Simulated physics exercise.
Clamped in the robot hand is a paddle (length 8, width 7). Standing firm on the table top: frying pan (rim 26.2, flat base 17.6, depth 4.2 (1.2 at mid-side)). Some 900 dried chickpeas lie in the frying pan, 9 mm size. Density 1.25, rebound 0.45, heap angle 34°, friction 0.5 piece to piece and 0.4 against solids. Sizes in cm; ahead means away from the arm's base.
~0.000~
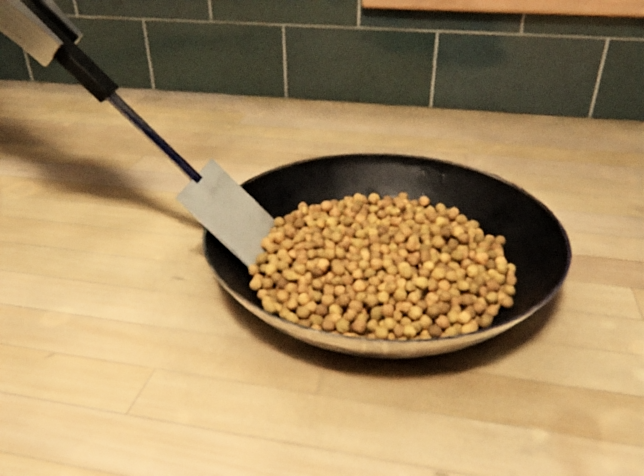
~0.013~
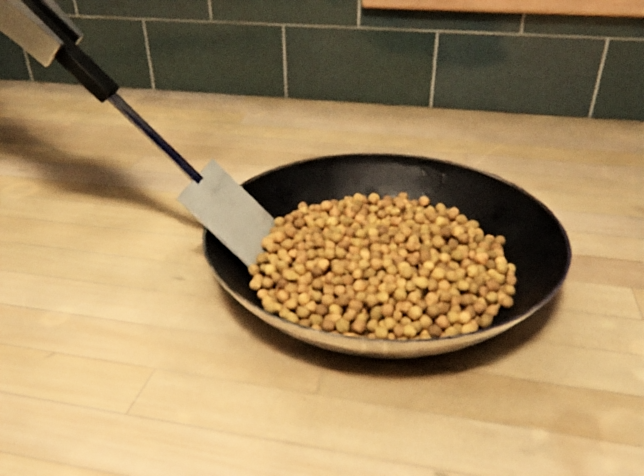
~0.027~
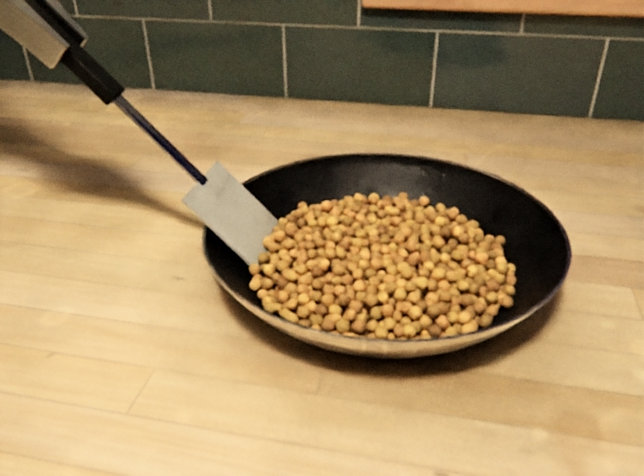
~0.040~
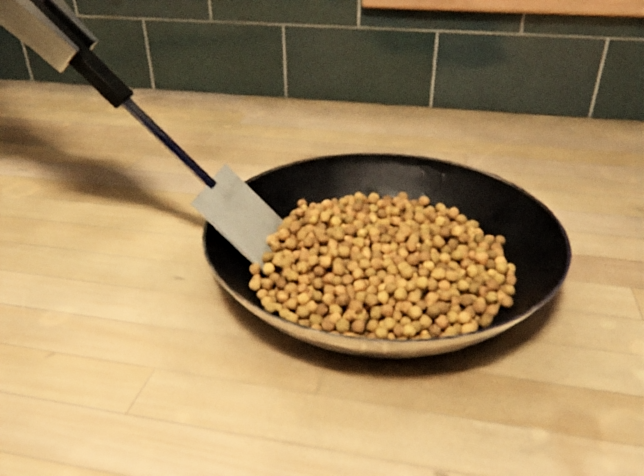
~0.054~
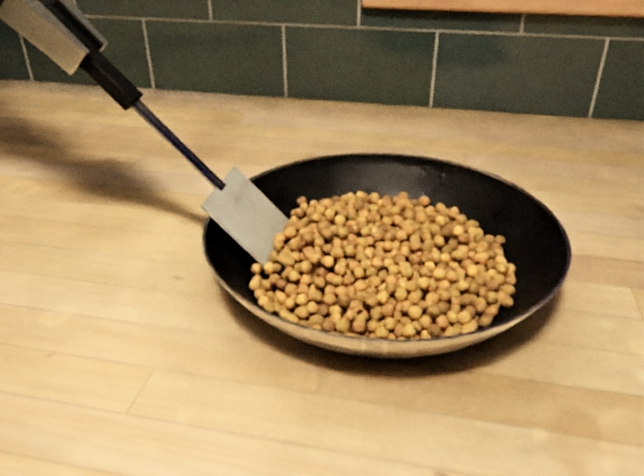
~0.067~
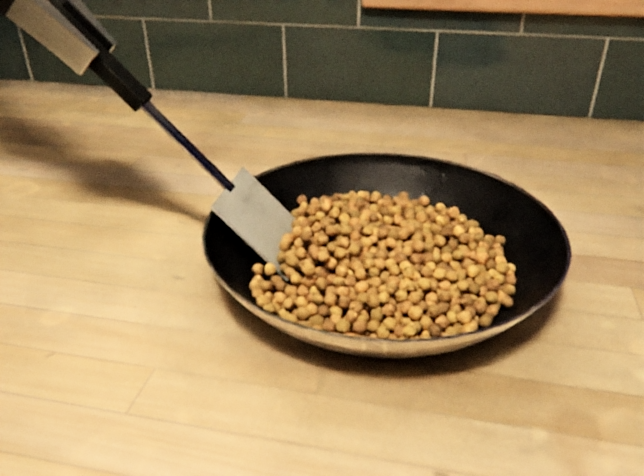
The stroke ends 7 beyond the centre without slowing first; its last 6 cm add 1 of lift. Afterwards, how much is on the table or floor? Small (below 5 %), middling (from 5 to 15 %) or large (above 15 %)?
Answer: Small; below 5 % of the dried chickpeas finish on the table or floor.
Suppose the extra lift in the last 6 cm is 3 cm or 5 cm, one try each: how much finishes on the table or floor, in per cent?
Some 0 and 5 per cent.
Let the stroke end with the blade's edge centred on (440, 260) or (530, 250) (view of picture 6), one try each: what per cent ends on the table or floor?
Some 0 and 25 per cent.
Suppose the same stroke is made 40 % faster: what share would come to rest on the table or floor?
In that case some 0 per cent.
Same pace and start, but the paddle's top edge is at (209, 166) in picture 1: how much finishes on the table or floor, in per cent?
Some 0 per cent.
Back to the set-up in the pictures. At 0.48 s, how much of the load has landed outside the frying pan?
Roughly 0 per cent.
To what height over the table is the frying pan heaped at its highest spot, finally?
Some 5.5 cm.
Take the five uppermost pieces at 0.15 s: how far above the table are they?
About 4 cm.
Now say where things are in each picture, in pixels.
The first picture shows paddle top edge at (195, 177), sloping 46°; upper third of the load around (376, 249), from x 255 to 510, top at y 195; 900 in the frying pan.
The second picture shows paddle top edge at (195, 177), sloping 46°; upper third of the load around (376, 249), from x 255 to 510, top at y 195.
The third picture shows paddle top edge at (200, 179), sloping 46°; upper third of the load around (374, 249), from x 255 to 510, top at y 195.
The fourth picture shows paddle top edge at (209, 183), sloping 46°; upper third of the load around (371, 247), from x 255 to 510, top at y 195.
The fifth picture shows paddle top edge at (218, 185), sloping 46°; upper third of the load around (367, 247), from x 255 to 510, top at y 195.
The sixth picture shows paddle top edge at (228, 186), sloping 46°; upper third of the load around (368, 246), from x 250 to 510, top at y 195; 900 in the frying pan.
After 0.15 s, sloping 46°, highest piece 5 above the table; 900 in the frying pan.
After 0.24 s, sloping 46°, highest piece 5 above the table; 900 in the frying pan.
After 0.48 s, sloping 46°, highest piece 5 above the table; 891 in the frying pan, 9 on the table or floor.
After 1.53 s, sloping 46°, highest piece 5 above the table; 891 in the frying pan, 9 on the table or floor.
At rest, 891 in the frying pan, 9 on the table or floor. That is 1 % on the table or floor.
